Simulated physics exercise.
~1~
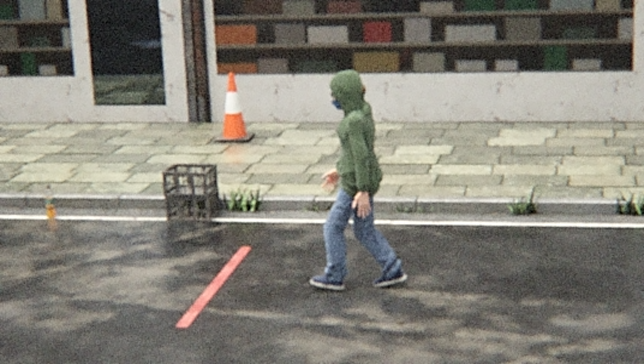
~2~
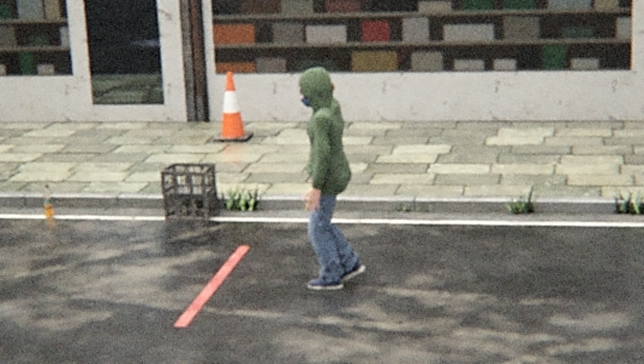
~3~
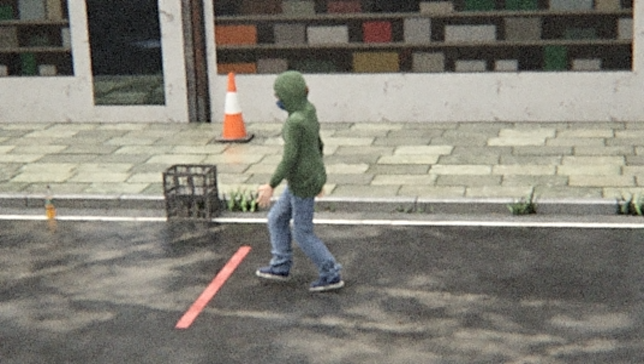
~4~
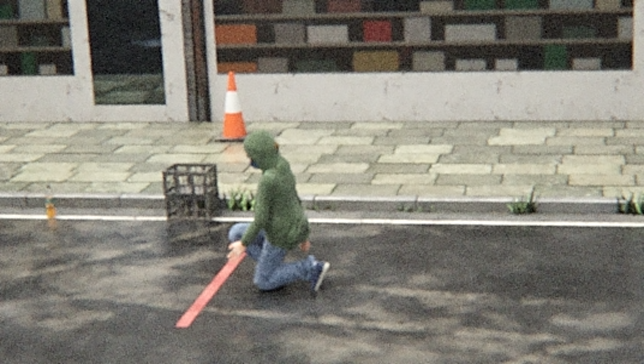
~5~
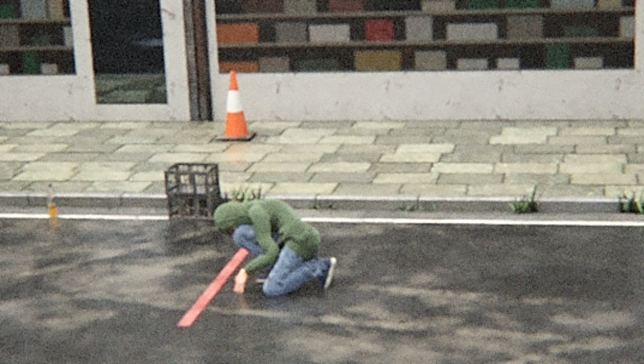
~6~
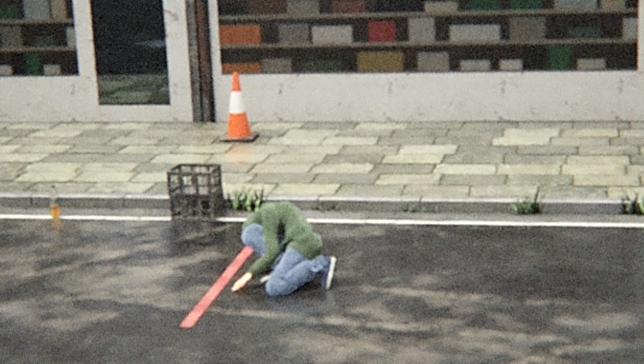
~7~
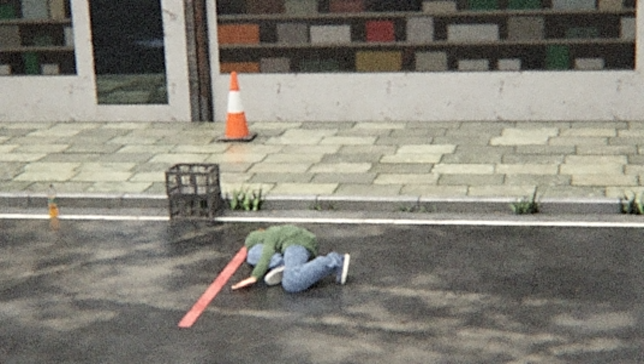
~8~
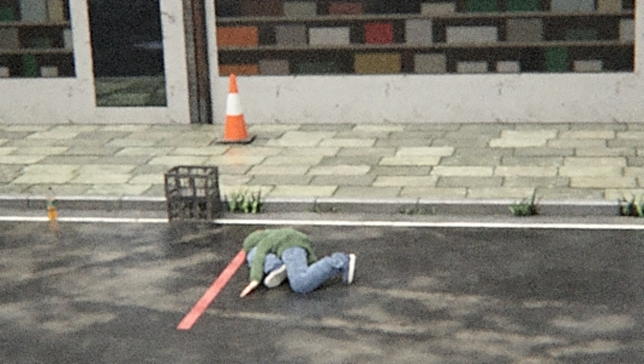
A person in a green hood and jeans walked left along a wet road towards a red strip, dropped to their knees, folded forward with hands to the ground, and slumped down, ending up lying crumpled with their chest just short of the strip.
